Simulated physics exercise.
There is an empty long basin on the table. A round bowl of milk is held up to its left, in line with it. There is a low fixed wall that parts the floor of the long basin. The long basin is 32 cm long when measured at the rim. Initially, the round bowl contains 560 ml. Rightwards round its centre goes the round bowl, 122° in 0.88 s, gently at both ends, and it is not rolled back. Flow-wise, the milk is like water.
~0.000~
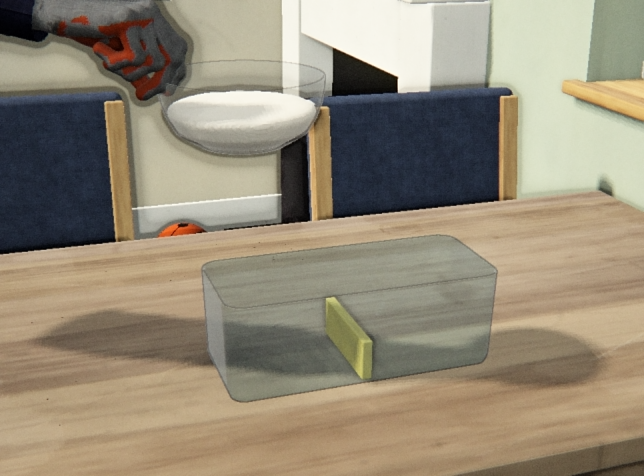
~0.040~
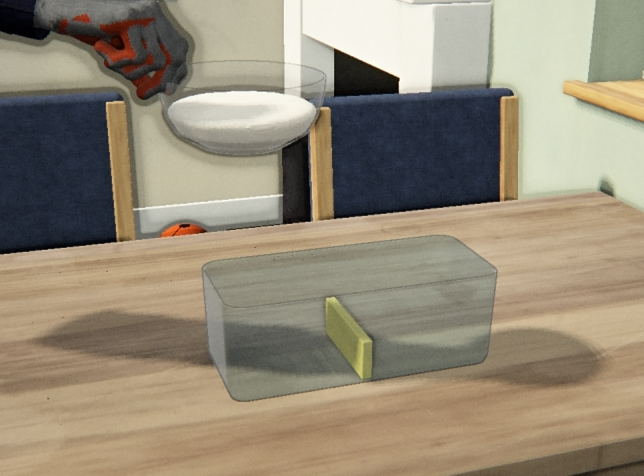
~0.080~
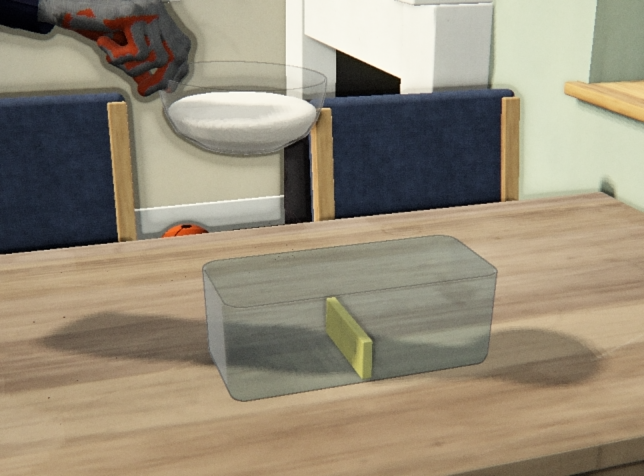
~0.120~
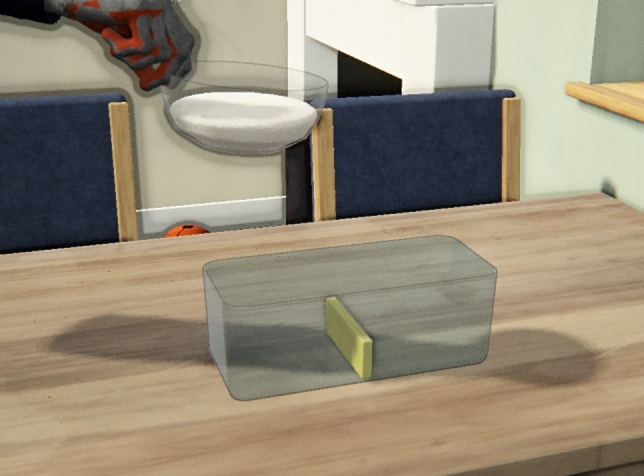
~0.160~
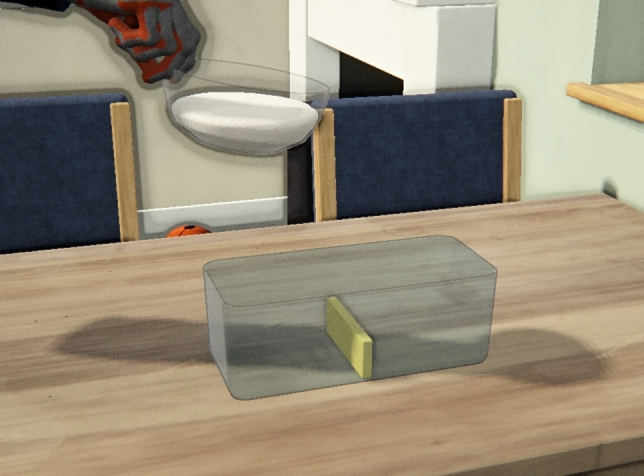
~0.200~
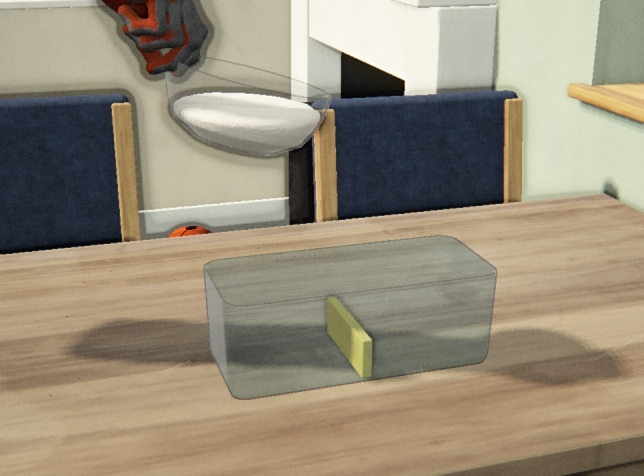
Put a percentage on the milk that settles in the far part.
Roughly 57 per cent ends up there.
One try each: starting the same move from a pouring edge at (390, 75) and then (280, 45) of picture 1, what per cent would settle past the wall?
First 85, then 20 per cent.
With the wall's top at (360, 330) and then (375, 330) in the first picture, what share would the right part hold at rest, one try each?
I'd put it at about 45 per cent for the first and about 25 per cent for the second.
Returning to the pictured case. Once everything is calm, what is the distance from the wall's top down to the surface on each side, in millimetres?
About 36 mm left, about 32 mm right.
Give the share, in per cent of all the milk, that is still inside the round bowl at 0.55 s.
Still held: Roughly 26 % of the total.
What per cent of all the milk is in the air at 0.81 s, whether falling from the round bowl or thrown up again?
Around 6 percent of the liquid.
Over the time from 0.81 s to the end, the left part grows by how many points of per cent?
Near 3 in a hundred.
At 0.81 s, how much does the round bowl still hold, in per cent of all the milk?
Around 0 in a hundred.
Then, 0.55 s in, the tilt is 85° and 27 per cent is still to pour, 0 is left of the wall and 11 right of it.
Then, 0.81 s in, the tilt is 120° and 0 per cent is still to pour, 37 is left of the wall and 57 right of it.
Then, 1.09 s in, the tilt is 122° and 0 per cent is still to pour, 41 is left of the wall and 57 right of it.
Then, 1.38 s in, the tilt is 122° and 0 per cent is still to pour, 41 is left of the wall and 57 right of it.
Finally, 41 per cent lies left of the wall, 57 right of it and 2 outside.
